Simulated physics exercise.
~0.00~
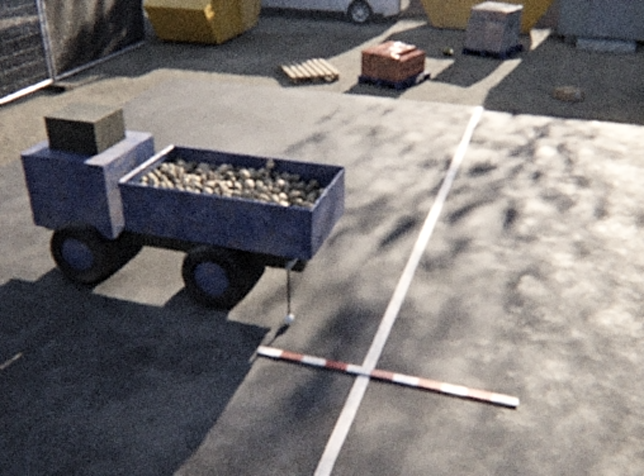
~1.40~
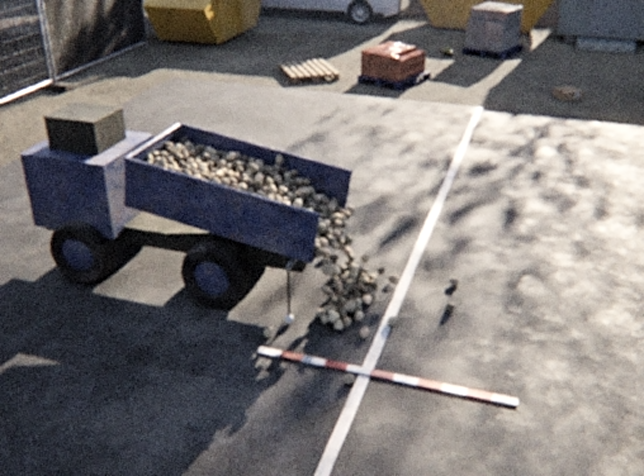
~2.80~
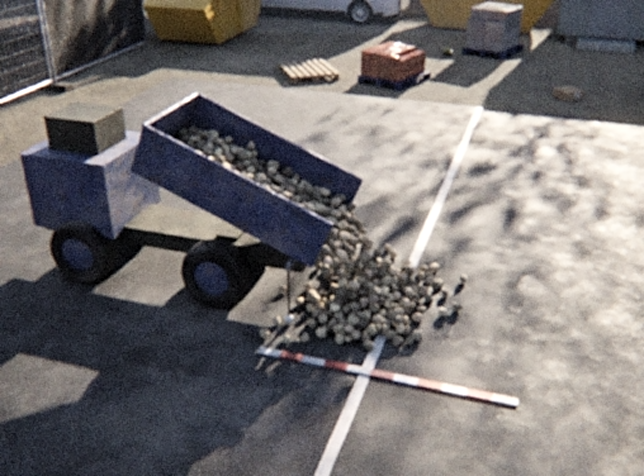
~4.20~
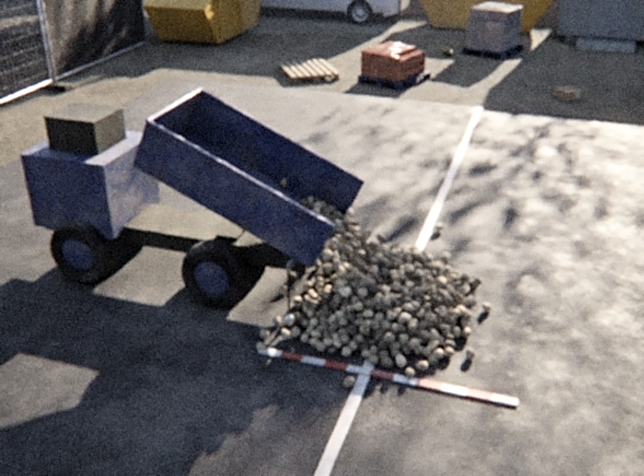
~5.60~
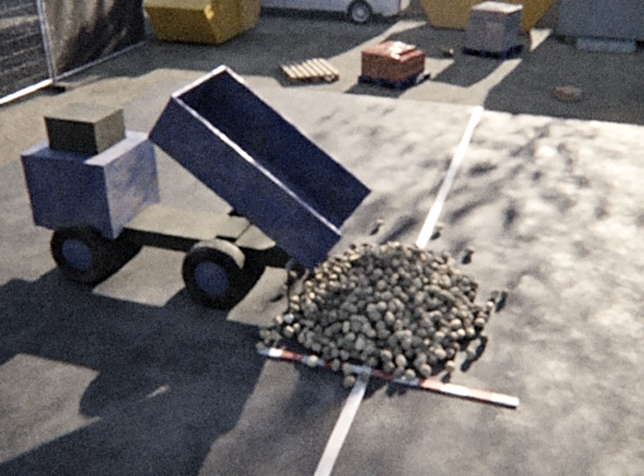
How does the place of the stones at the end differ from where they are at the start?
At the start the stones fill the level bed of the blue truck. At the end they lie in a heap on the ground, lower down and to the right, spread across the white line.
At the start, a small blue truck stands on sunlit grey ground with its open bed level and full of pale, rounded stones. The bed begins to tip, and stones spill from its right end onto the ground beside a painted white line. As it tilts further, the stones pour out faster, forming a heap that spreads rightwards over the line and reaches the red and white striped staff. The load left in the bed shrinks while the pile grows. Finally the bed rises more steeply and stands empty, with the stones resting in a broad mound across the line.
